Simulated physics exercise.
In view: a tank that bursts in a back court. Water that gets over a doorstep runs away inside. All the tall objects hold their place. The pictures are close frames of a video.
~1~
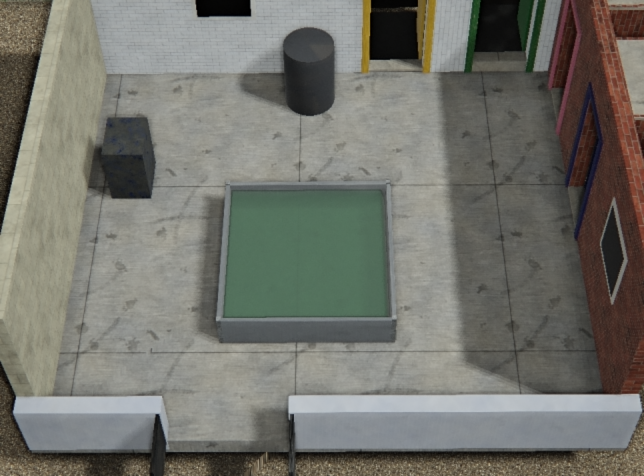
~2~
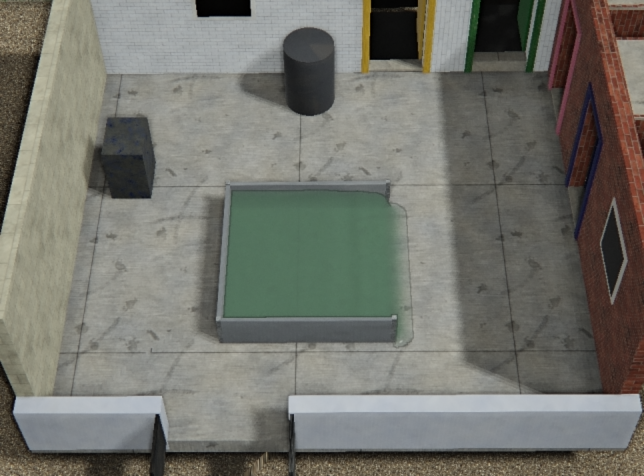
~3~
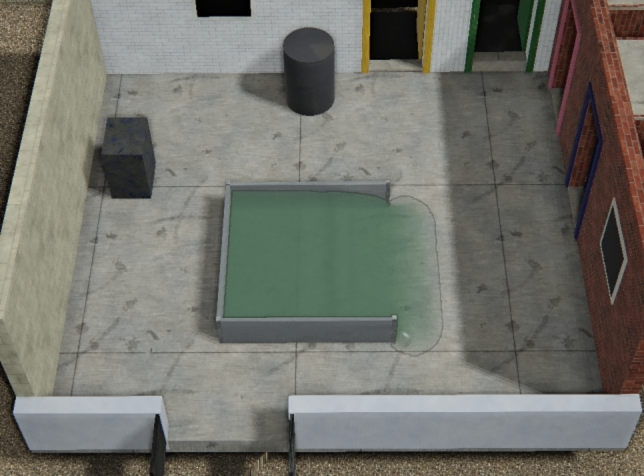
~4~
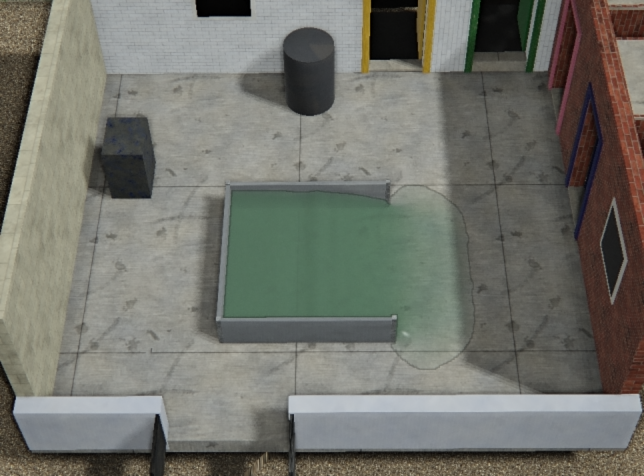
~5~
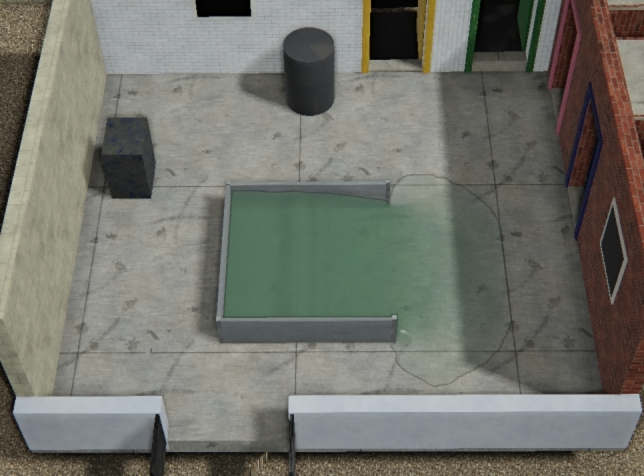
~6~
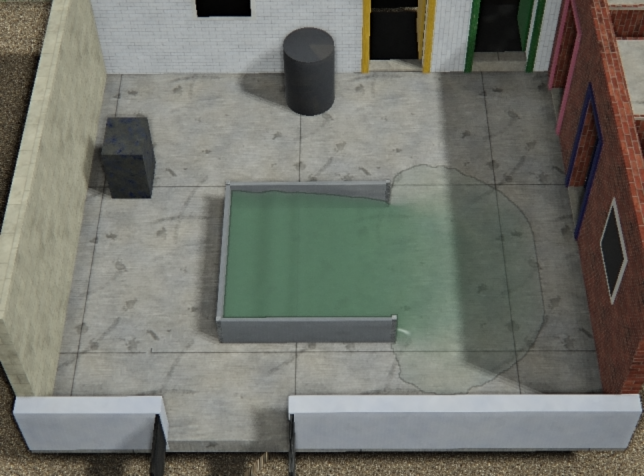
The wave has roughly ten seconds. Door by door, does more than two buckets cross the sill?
The green door admits no more than that; the pink door lets in a lot; the yellow door admits no more than that; the blue door lets in a lot.
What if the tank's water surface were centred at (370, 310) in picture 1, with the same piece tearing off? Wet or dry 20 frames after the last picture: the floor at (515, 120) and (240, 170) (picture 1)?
As listed: Awash, dry.
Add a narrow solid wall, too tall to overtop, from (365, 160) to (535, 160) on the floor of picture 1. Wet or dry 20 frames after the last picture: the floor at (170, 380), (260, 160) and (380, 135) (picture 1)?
As listed: Free of water, clear, clear.
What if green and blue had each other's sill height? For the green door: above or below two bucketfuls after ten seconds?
In short: Green goes over.
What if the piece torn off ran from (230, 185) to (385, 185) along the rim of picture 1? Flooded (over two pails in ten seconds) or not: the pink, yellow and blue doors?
My reading: Pink is over, yellow passes that mark, blue keeps below it.
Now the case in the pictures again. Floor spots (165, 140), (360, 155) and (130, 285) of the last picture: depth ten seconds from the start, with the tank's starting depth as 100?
About 4, 8 and 8 per cent.
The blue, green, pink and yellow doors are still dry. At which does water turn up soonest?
That is the one in blue.
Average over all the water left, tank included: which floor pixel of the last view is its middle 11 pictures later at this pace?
Close to (412, 273).
A moment on, water covers 25 % of the floor; the green door not reached, the pink door not reached, the yellow door not reached, the blue door under two buckets in.
Next, water covers 30 % of the floor; the green door not reached, the pink door wet at the sill, nothing in, the yellow door not reached, the blue door over two buckets in.
Then, water covers 35 % of the floor; the green door wet at the sill, nothing in, the pink door under two buckets in, the yellow door not reached, the blue door far over two buckets in.
Later, water covers 60 % of the floor; the green door wet at the sill, nothing in, the pink door over two buckets in, the yellow door wet at the sill, nothing in, the blue door far over two buckets in.
In the end, water covers 90 % of the floor; the green door wet at the sill, nothing in, the pink door over two buckets in, the yellow door under two buckets in, the blue door far over two buckets in.
